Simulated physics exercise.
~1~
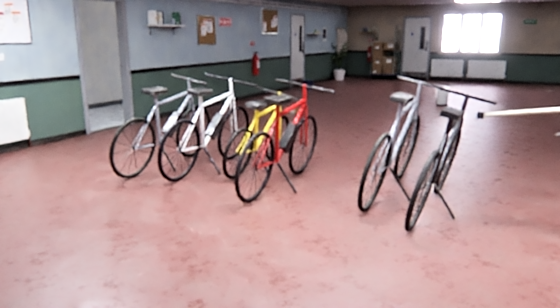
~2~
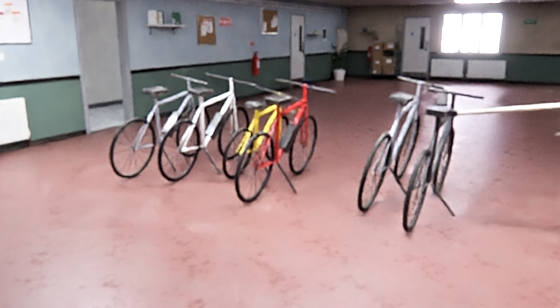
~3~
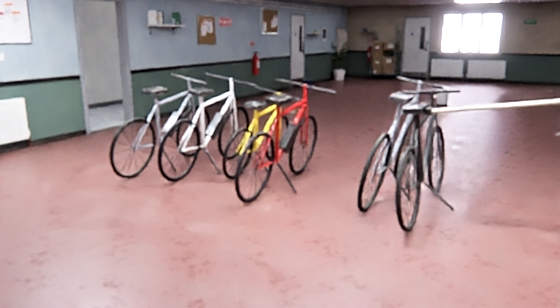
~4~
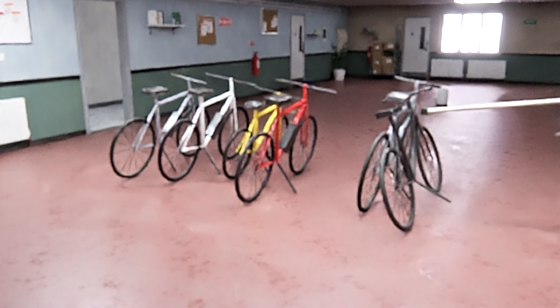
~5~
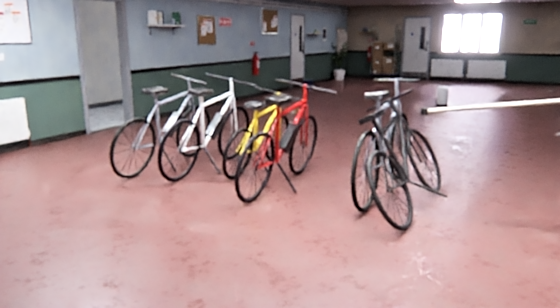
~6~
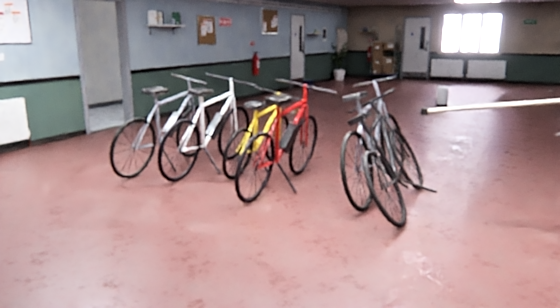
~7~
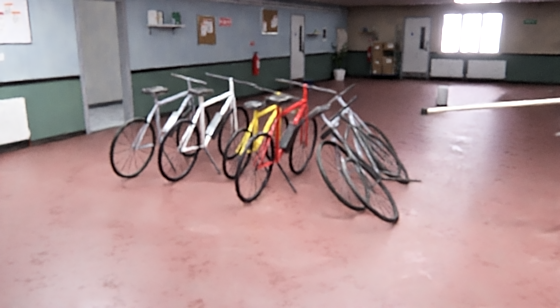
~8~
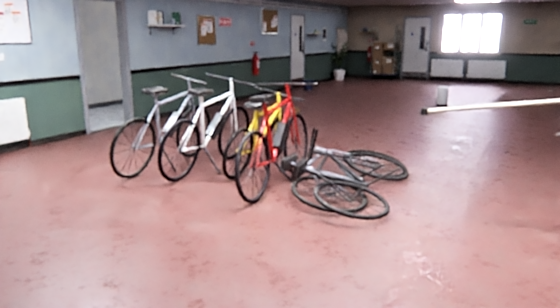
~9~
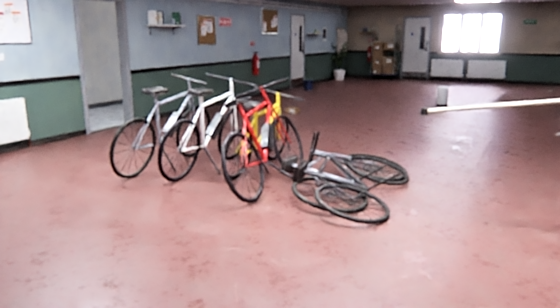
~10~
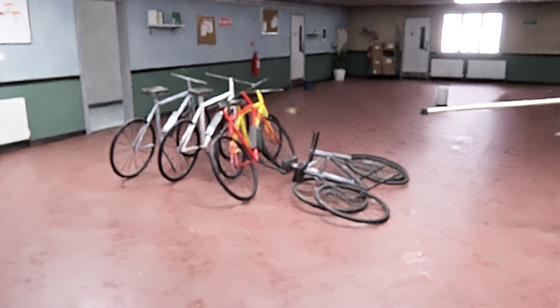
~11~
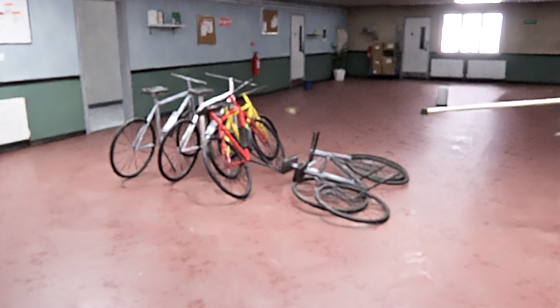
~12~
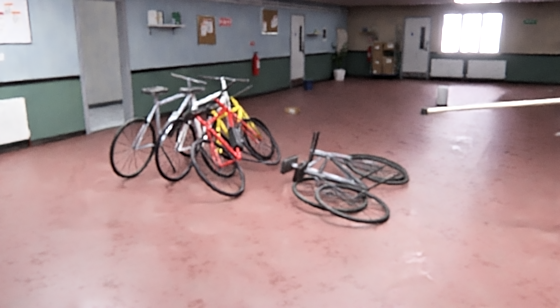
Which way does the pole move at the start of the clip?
The pole moves to the left, towards the bike at the right end of the row.
Bikes pushed by a pole tip left, two landing flat before red and yellow ones lean.
